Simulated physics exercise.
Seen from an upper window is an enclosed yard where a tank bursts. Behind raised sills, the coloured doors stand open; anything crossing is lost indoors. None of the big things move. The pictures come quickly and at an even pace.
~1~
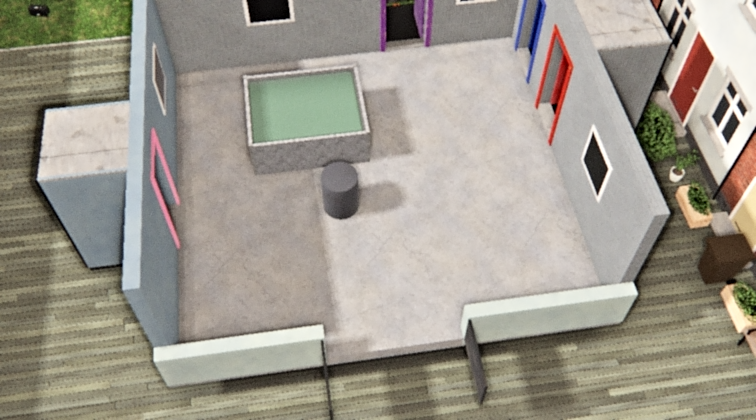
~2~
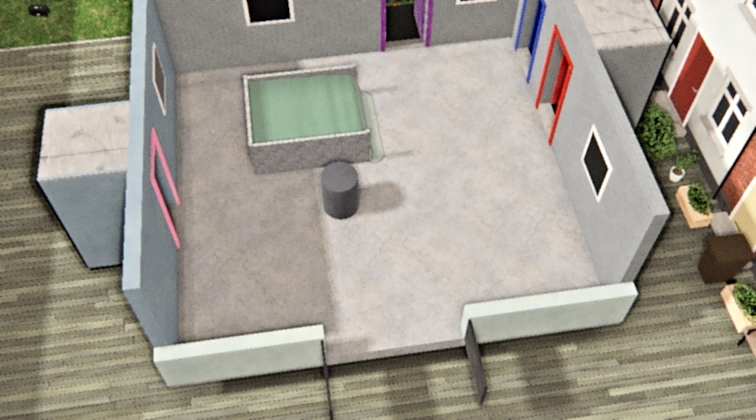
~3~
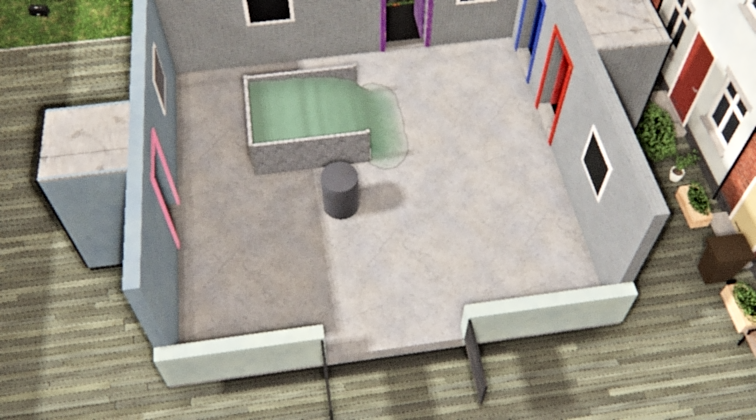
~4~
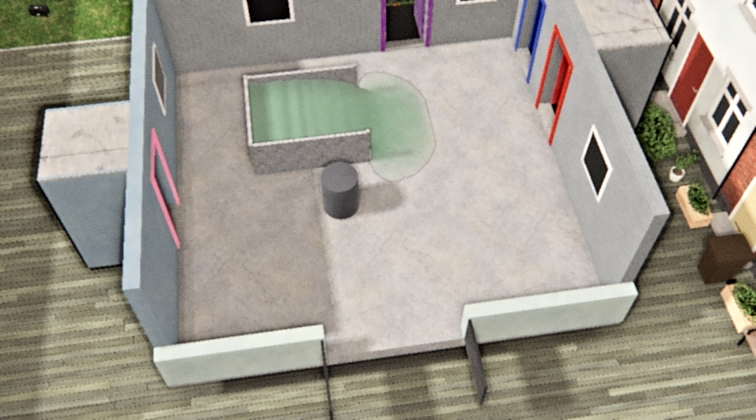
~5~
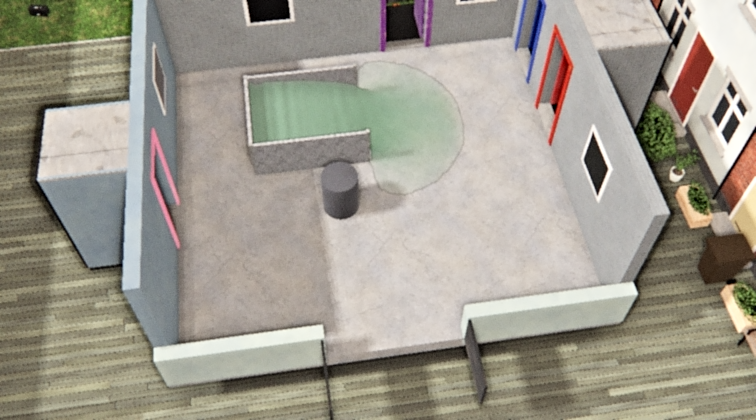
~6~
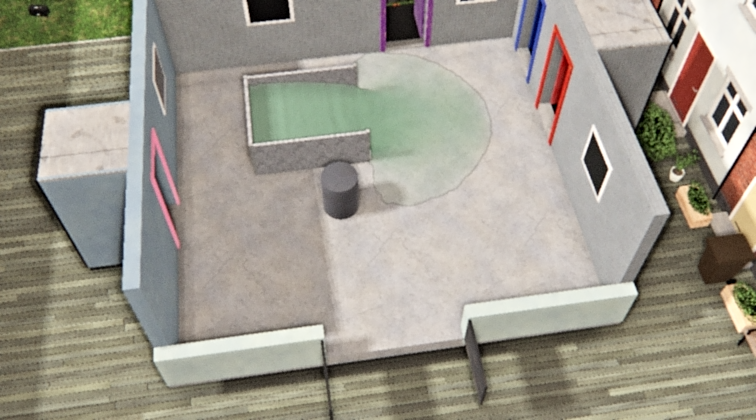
Green water pouring from the open right side of a raised tank, spreading in a widening rounded sheet across a walled grey yard.
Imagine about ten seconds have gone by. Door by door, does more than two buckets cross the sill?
As I see it, the purple door tips over the cap there; the red door tips over the cap there; the pink door stays at or under the cap there; the blue door tips over the cap there.
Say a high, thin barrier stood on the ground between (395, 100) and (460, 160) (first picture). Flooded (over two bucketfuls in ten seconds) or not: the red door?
Short version: The red door does not reach it.
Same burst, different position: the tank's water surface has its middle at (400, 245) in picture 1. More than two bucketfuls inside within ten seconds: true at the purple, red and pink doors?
My call is that the purple one surpasses the threshold, the red one doesn't reach the threshold and the pink one doesn't reach the threshold.
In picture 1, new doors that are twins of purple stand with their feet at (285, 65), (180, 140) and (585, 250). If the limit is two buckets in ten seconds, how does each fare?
In order: Falls short, falls short, exceeds it.
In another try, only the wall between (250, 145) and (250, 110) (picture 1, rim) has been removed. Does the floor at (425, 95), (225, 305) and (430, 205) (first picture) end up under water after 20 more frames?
So: Spared, then wetted, then spared.
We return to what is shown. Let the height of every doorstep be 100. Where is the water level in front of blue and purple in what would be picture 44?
About 90 %, then 200 %.
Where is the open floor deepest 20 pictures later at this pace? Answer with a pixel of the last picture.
It should be close to (607, 305).
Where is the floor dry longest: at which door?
My answer: The pink one.
A moment on, water covers 35 % of the floor; the purple door under two buckets in, the red door over two buckets in, the pink door not reached, the blue door under two buckets in.
Next, water covers 40 % of the floor; the purple door over two buckets in, the red door far over two buckets in, the pink door not reached, the blue door far over two buckets in.
Then, water covers 40 % of the floor; the purple door over two buckets in, the red door far over two buckets in, the pink door not reached, the blue door far over two buckets in.
Later, water covers 65 % of the floor; the purple door over two buckets in, the red door far over two buckets in, the pink door not reached, the blue door far over two buckets in.
In the end, water covers 90 % of the floor; the purple door over two buckets in, the red door far over two buckets in, the pink door wet at the sill, nothing in, the blue door far over two buckets in.
